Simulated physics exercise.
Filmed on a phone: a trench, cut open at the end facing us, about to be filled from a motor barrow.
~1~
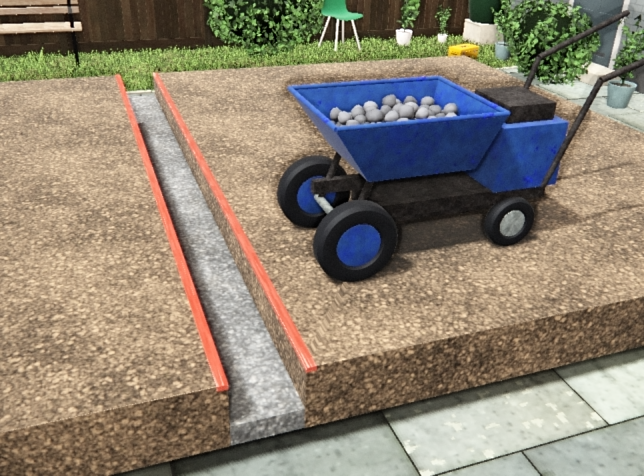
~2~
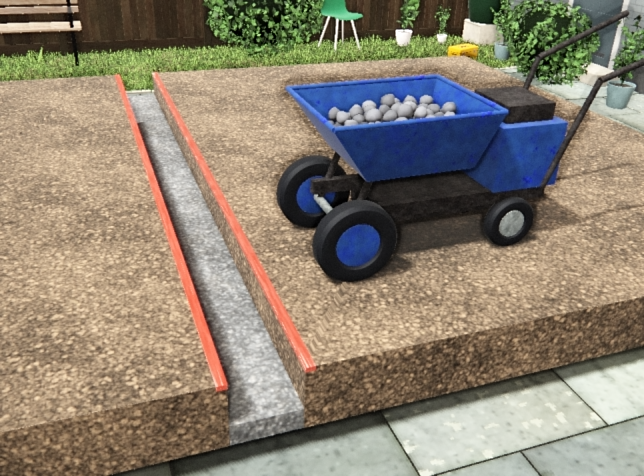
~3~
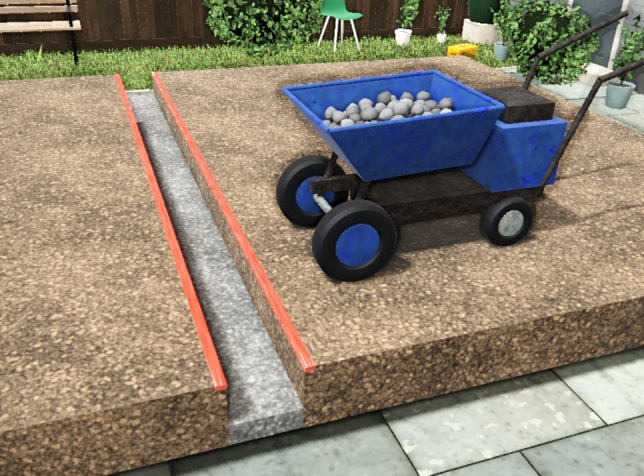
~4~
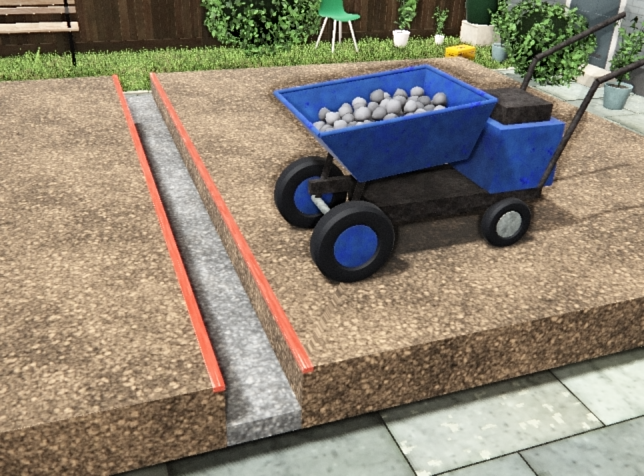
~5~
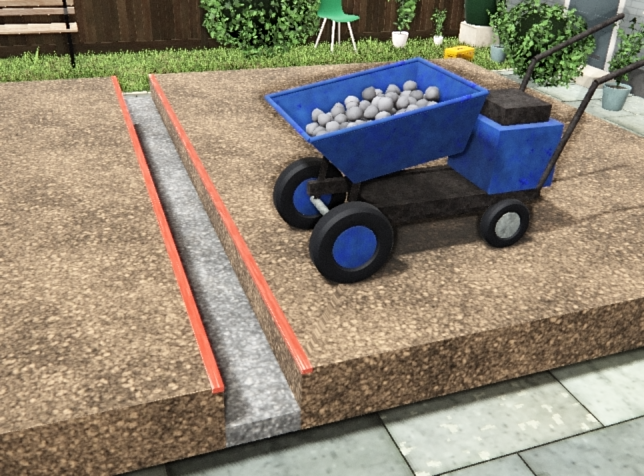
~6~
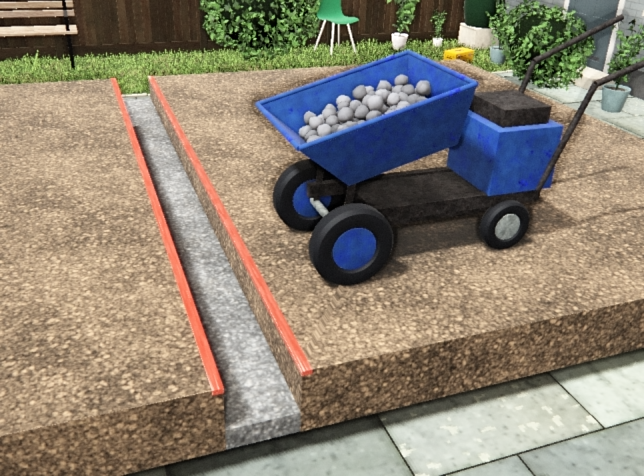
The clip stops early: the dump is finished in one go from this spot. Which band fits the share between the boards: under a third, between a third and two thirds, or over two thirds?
In the trench: From one third to two thirds.
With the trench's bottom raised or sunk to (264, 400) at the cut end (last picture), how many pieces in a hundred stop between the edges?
Some 50 per cent.
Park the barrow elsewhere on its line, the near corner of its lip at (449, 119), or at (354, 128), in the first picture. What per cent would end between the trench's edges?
The first gives 30 %, the second 70 %.
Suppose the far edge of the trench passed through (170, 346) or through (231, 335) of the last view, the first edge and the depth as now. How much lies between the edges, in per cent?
About 90 and 10 per cent.
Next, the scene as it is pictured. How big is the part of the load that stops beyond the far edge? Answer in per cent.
Some 50 per cent.
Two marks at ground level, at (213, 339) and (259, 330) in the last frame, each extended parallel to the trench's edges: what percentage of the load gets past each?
In turn 50 and 90 in a hundred.
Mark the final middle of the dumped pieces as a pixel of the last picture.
Roughly at (176, 270).
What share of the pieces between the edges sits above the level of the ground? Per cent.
Near 0 %.
Shortly afterwards, skip tipped steeply; the whole lot in the skip.
Next, skip tipped right over; near two thirds in the skip; a little in or heaped over the trench; near a quarter beyond it; only a few falling.
Some moments later, skip tipped right over; only a few in the skip; near half in or heaped over the trench; near half beyond it.
In the end, skip tipped right over; near half in or heaped over the trench; near half beyond it.
